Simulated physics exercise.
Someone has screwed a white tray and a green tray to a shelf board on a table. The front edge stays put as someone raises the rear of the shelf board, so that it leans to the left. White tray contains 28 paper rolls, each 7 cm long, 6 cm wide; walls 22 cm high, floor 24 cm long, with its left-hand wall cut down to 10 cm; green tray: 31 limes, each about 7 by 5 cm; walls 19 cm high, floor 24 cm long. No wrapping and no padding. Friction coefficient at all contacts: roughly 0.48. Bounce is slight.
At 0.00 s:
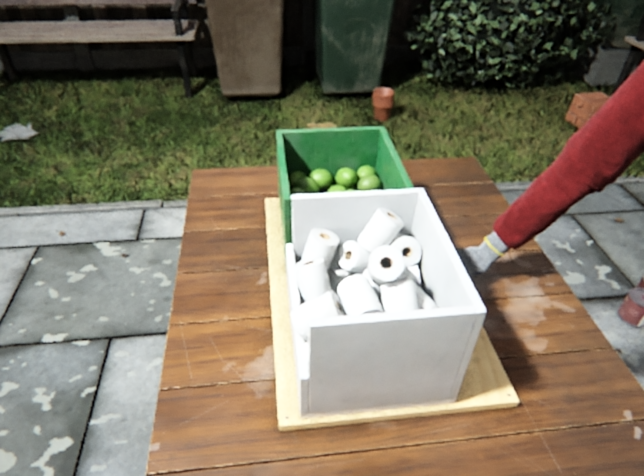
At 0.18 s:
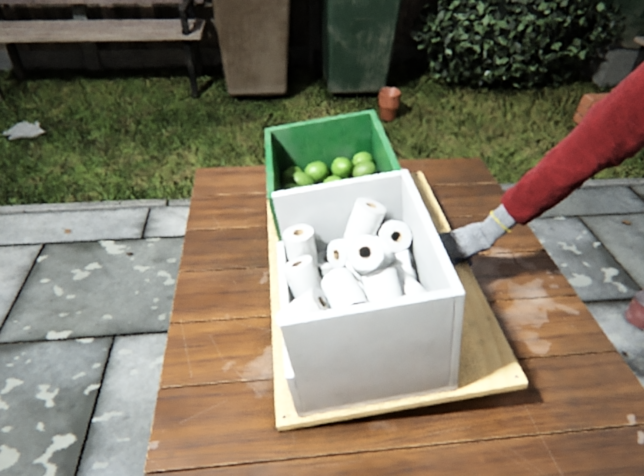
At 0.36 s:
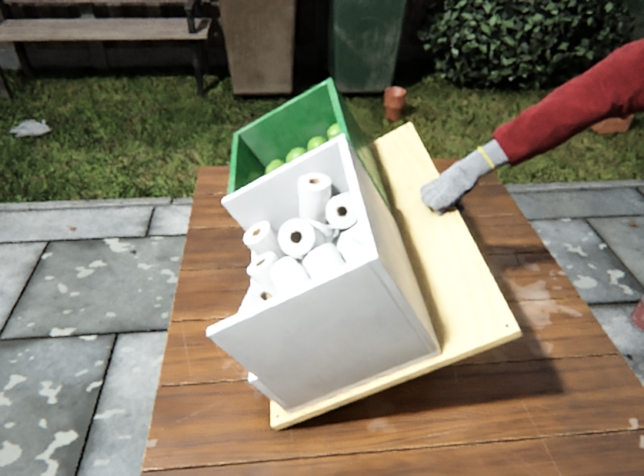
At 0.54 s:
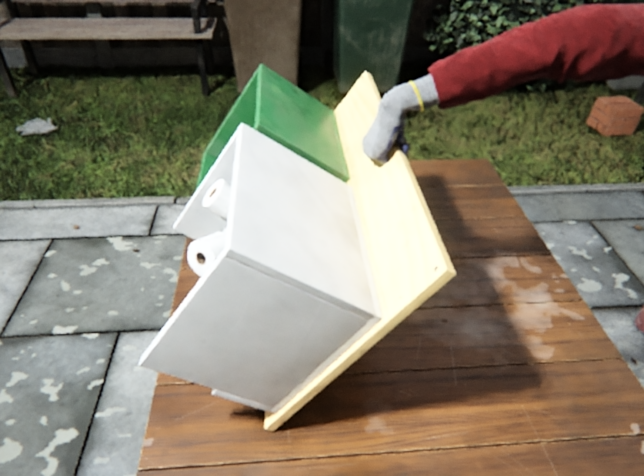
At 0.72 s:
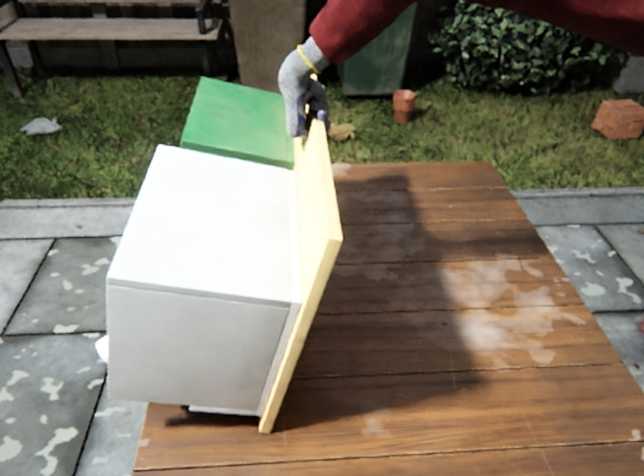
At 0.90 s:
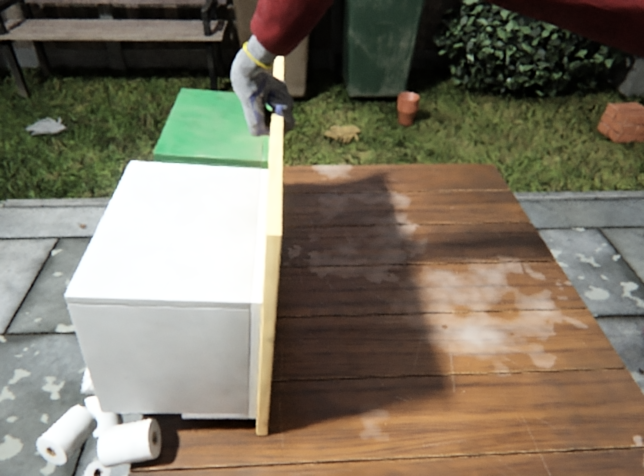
Gloved hand tipping a board with white and green trays leftward on a garden table, paper rolls spilling from the white tray.
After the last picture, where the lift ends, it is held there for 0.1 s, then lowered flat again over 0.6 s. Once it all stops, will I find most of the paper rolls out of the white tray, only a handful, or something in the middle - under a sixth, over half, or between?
You will find over half of them out.
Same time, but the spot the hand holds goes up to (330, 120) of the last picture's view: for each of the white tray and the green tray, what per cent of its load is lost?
White tray 60 %, green tray 0 %.
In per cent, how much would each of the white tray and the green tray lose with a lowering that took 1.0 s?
Well, that would cost the white tray 80 per cent and the green tray 30 per cent.
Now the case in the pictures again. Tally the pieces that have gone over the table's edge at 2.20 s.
Around 25, roughly.
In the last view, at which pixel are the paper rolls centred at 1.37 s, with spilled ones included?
Their middle is at about (119, 460).
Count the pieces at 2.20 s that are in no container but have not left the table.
Roughly 6.
After 1.11 s, tilt 77°; the white tray is down by 19 of 28 and the green tray is down by 6 of 31.
After 1.37 s, tilt 28°; the white tray is down by 22 of 28 and the green tray is down by 8 of 31.
After 1.73 s, tilt 0°; the white tray is down by 22 of 28 and the green tray is down by 9 of 31.
When it is over (at 2.20 s), the white tray is down by 22 of 28 and the green tray is down by 9 of 31. Asked share, 22 of 28, 79 per cent.
